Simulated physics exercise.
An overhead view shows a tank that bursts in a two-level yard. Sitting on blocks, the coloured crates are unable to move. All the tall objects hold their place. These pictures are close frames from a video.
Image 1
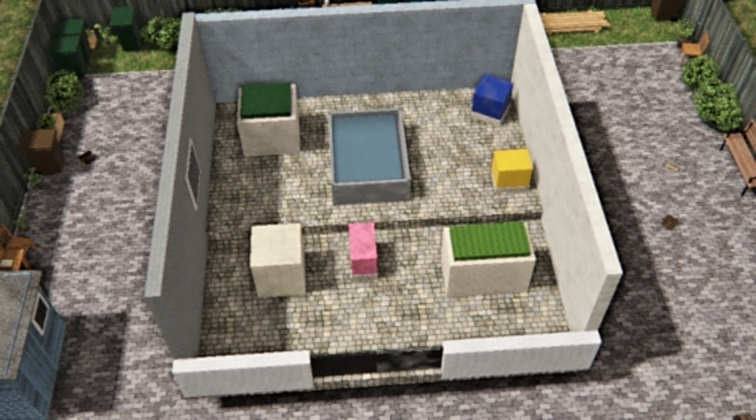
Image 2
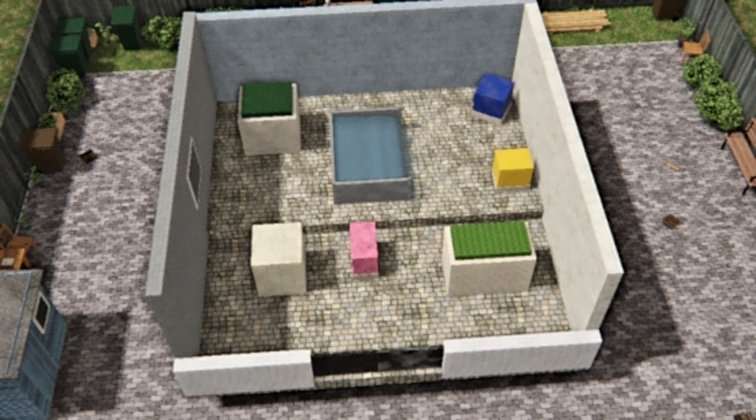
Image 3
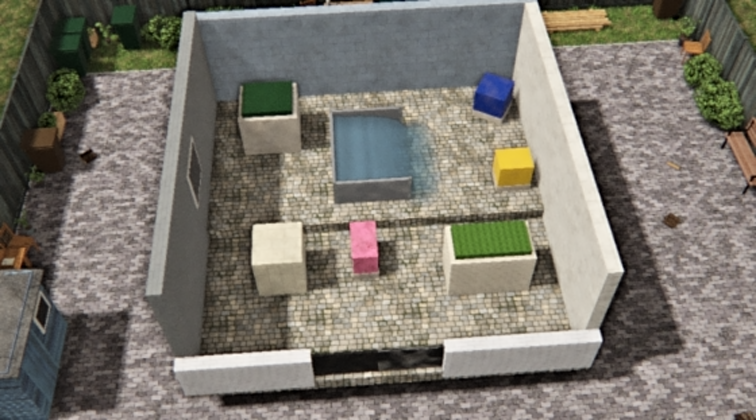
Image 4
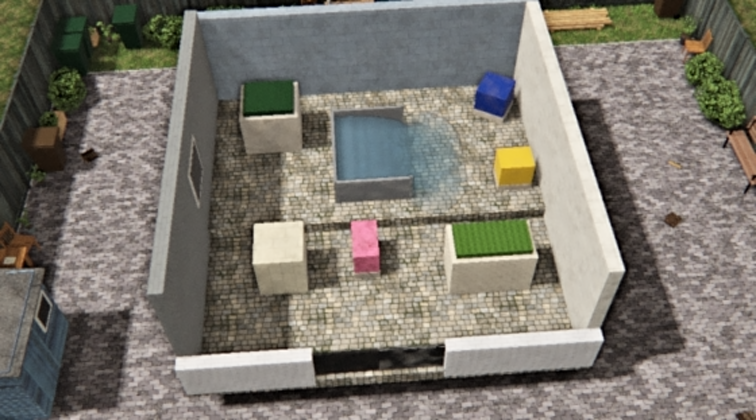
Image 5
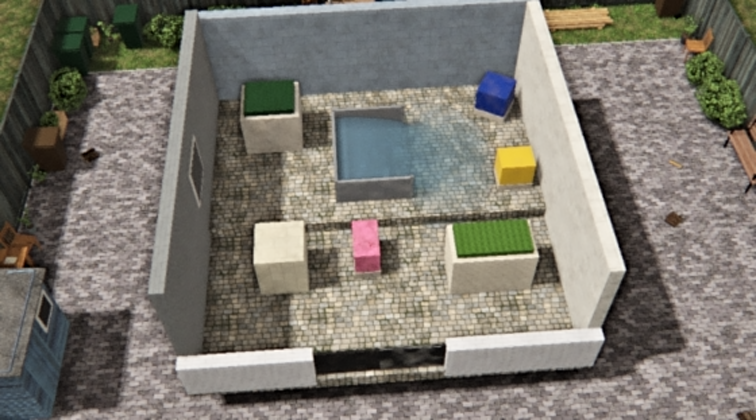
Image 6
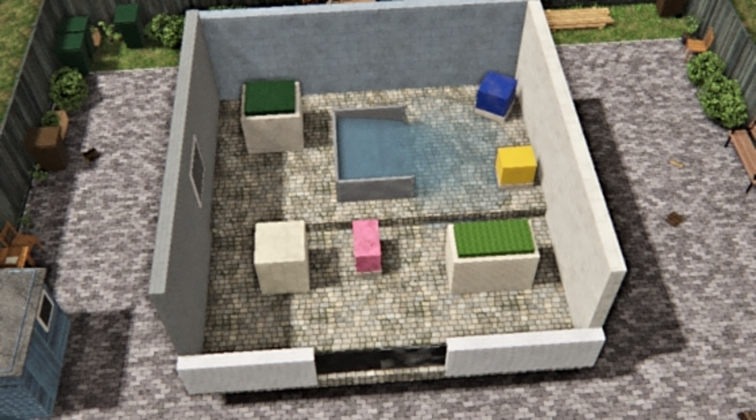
Water pours from the right side of a grey tank in a walled, paved yard, spreading rightward across the stones toward the blue and yellow crates, while those crates, a pink one and the planted blocks stay still.
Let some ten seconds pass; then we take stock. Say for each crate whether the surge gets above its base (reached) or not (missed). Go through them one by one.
Yellow crate: Reached; pink crate: Missed; blue crate: Reached.
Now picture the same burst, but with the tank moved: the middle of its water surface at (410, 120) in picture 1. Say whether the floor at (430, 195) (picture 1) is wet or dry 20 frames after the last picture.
That spot: Swamped.
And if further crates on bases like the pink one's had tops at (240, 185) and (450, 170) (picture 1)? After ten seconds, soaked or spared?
One after the other: Stays untouched, is flooded.
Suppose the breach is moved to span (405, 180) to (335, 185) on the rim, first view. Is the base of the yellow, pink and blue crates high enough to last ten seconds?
Result: Yellow crate is not reached; pink crate is swamped; blue crate is not reached.
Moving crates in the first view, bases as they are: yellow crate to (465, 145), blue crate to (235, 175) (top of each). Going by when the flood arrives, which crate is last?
My pick is the blue one.
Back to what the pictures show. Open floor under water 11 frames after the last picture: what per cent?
Close to 25 in a hundred, I think.
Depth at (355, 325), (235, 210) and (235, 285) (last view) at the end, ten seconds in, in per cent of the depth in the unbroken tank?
The three come to near 6, 2 and 4 per cent respectively.
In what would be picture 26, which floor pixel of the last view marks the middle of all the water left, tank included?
I'd say near (473, 172).
A moment on, water covers 25 % of the floor; the yellow crate water round its plinth, the pink crate not reached, the blue crate water round its plinth.
Next, water covers 25 % of the floor; the yellow crate water round its plinth, the pink crate not reached, the blue crate water round its plinth.
Then, water covers 35 % of the floor; the yellow crate water round its plinth, the pink crate not reached, the blue crate water round its plinth.
Later, water covers 65 % of the floor; the yellow crate water round its plinth, the pink crate water round its plinth, the blue crate water round its plinth.
In the end, water covers 90 % of the floor; the yellow crate was topped, the pink crate stayed above the water, the blue crate was topped.
